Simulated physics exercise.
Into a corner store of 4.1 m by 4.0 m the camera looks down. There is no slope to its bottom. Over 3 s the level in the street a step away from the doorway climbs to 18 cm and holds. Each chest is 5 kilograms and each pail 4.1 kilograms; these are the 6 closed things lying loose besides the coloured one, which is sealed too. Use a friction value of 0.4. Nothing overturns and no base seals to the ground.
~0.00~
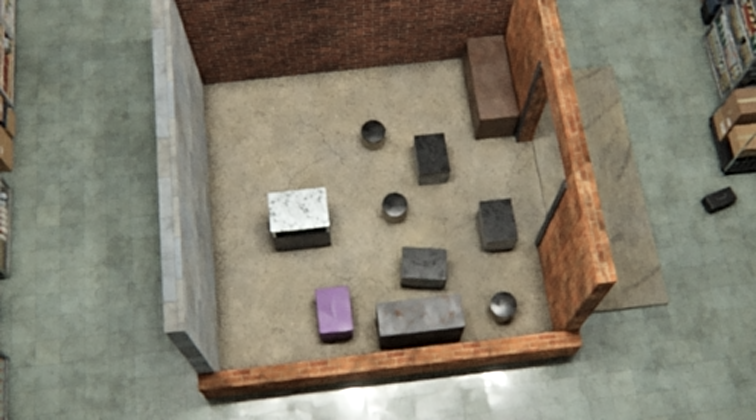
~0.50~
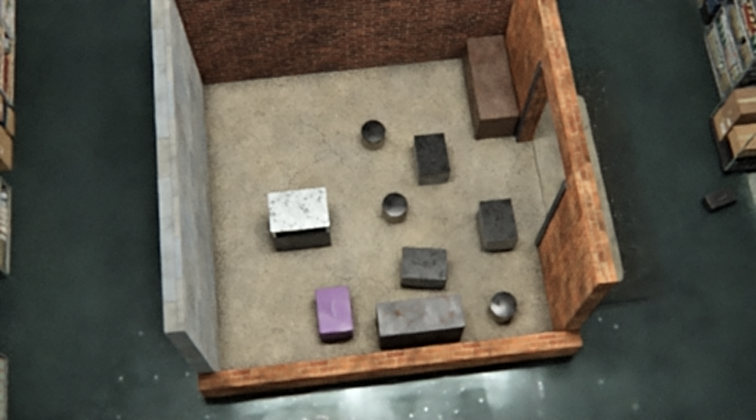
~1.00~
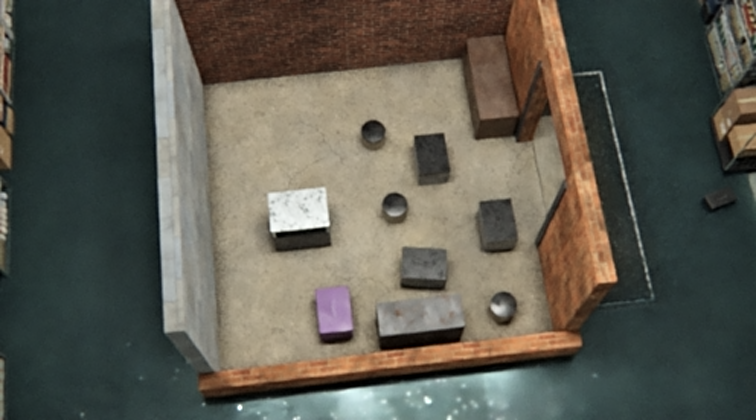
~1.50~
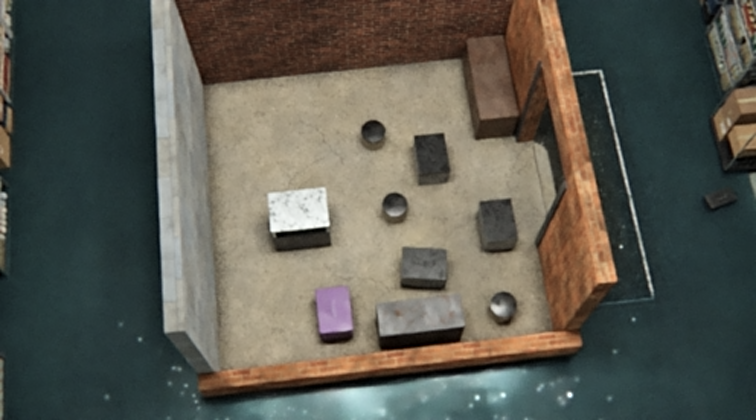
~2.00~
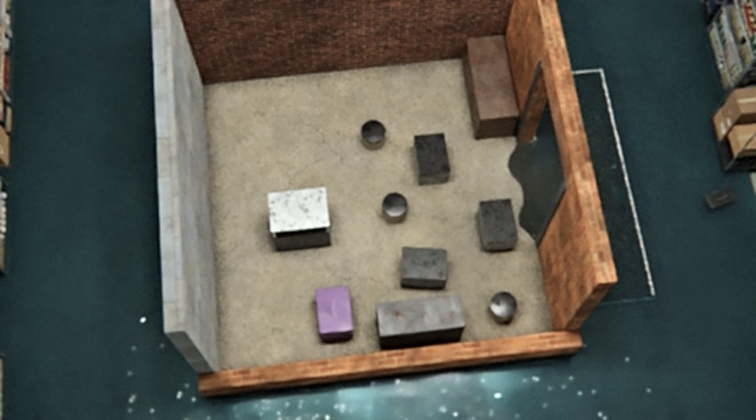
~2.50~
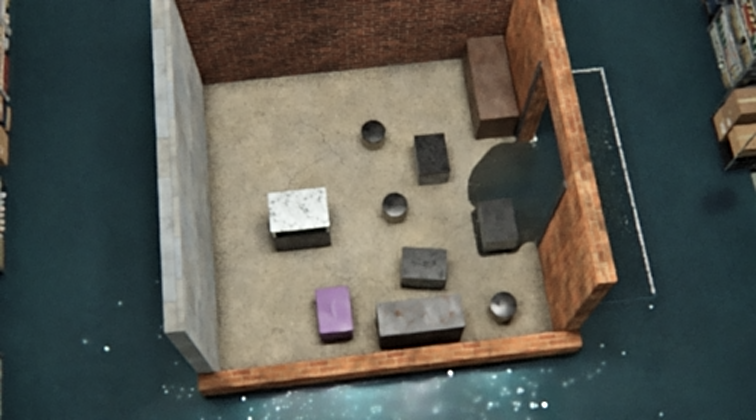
Dark water spreads across the floor outside a brick-walled storeroom seen from above, then seeps in through the opening in the right wall and reaches a dark block, while the purple chest and other objects stay still.
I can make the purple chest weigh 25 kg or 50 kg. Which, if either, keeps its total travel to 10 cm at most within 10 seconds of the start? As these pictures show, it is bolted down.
I think both options pass.
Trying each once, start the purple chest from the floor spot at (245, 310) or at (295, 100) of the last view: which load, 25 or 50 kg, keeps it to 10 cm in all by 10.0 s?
The small mass already works; the small mass already works.
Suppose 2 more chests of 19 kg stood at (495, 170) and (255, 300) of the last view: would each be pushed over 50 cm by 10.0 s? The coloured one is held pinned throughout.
Result, in order - exceeds it; falls shy.
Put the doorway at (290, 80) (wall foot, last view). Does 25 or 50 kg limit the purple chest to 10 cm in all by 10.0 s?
In that case the smaller load will do.
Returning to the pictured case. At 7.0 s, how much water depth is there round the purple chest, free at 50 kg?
Depth: Approx. 4 cm.
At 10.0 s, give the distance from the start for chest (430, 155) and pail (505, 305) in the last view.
Respectively 250 and 0 cm.
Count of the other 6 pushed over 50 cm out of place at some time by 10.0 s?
The count comes to 5.
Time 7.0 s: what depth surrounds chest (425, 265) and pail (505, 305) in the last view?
Around 7 cm and 1 cm.
After 3.5 s the purple chest would be 0 cm from its start with 25 kg and 0 cm from its start with 50 kg; 0 cm of water round it then.
After 4.5 s the purple chest would be 0 cm from its start with 25 kg and 0 cm from its start with 50 kg; 1 cm of water round it then.
After 7.0 s the purple chest would be 1 cm from its start with 25 kg and 0 cm from its start with 50 kg; 4 cm of water round it then.
After 10.0 s the purple chest would be 1 cm from its start with 25 kg and 0 cm from its start with 50 kg; 9 cm of water round it then.
